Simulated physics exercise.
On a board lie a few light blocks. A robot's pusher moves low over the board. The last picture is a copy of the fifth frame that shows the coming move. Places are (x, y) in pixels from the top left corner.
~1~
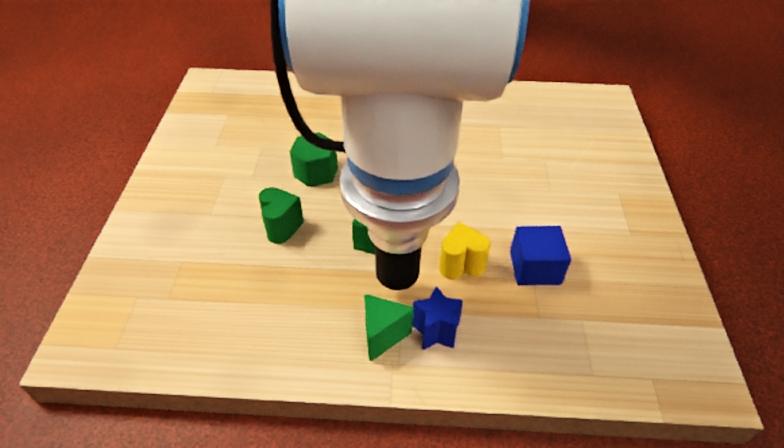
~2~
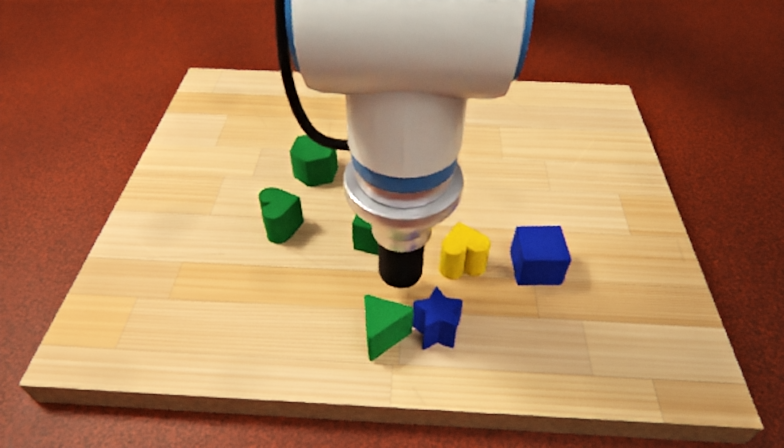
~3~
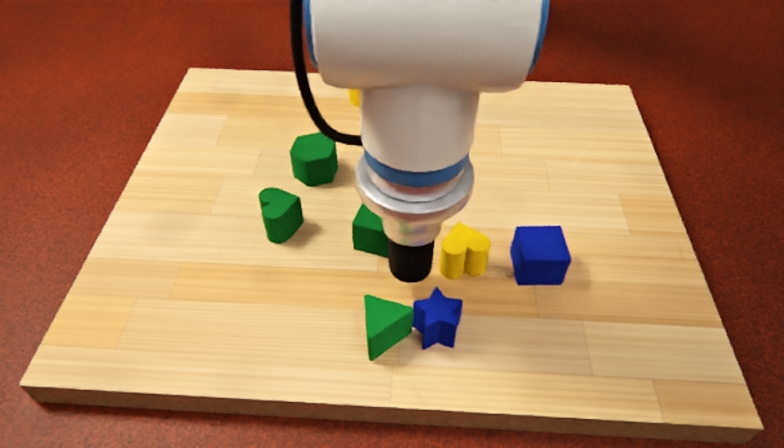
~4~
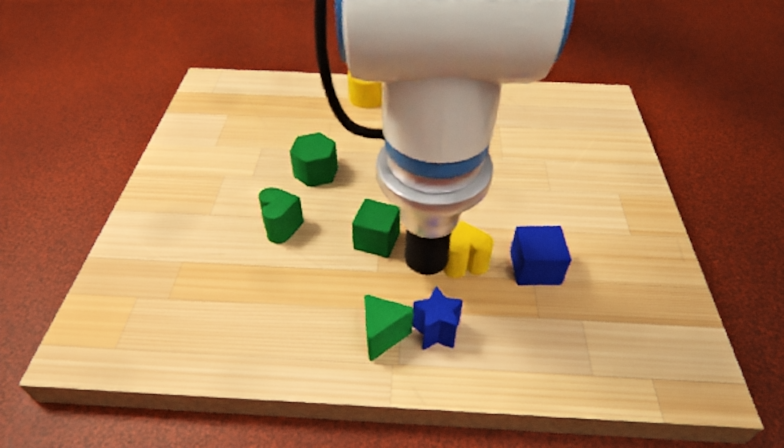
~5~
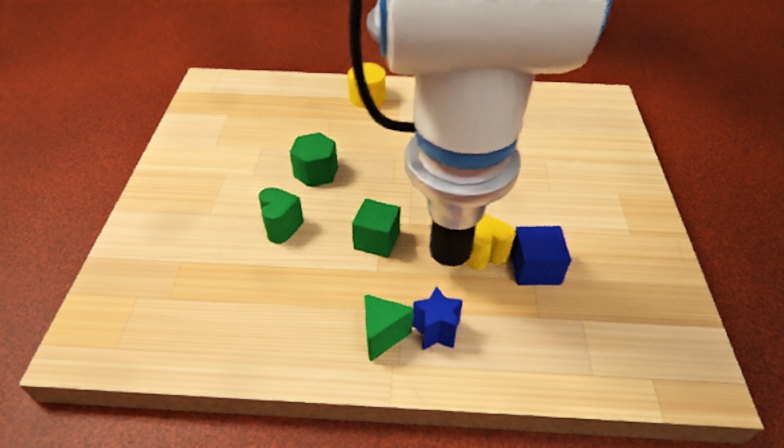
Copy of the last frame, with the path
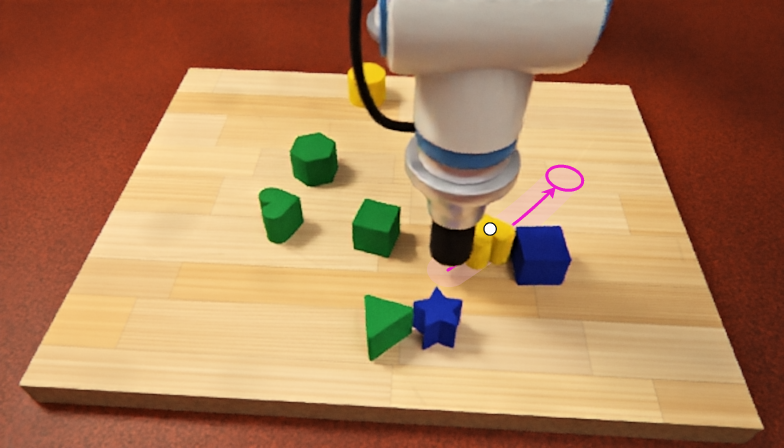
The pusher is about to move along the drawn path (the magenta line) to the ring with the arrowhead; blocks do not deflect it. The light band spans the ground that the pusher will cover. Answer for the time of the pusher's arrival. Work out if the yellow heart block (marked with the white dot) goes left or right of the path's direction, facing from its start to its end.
Right-hand side.
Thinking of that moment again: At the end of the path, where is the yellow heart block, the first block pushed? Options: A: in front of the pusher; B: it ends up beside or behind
Option B.
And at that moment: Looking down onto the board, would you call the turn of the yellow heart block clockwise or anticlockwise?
It twists clockwise.
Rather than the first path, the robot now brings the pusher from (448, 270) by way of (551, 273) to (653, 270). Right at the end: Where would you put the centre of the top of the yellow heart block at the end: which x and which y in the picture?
It is going to be at (526, 217).
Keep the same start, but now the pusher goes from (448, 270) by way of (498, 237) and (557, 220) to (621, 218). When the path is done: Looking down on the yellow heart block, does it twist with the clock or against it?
The block turns counter-clockwise.
The line goes from (448, 270) over (494, 239) and (533, 208) to (565, 178); the dot is on the yellow heart block.
The first path, step by step. One third of the way, pusher (499, 220); yellow heart block (535, 197); blue four-sided block (553, 239), turned 30° clockwise.
Two thirds of the way, pusher (539, 189); yellow heart block (579, 174), turned 20° clockwise; blue four-sided block (553, 239), turned 30° clockwise.
At the end, pusher (571, 159); blue star-shaped block unmoved; yellow heart block (612, 163), turned 95° clockwise; blue four-sided block (553, 239), turned 30° clockwise.
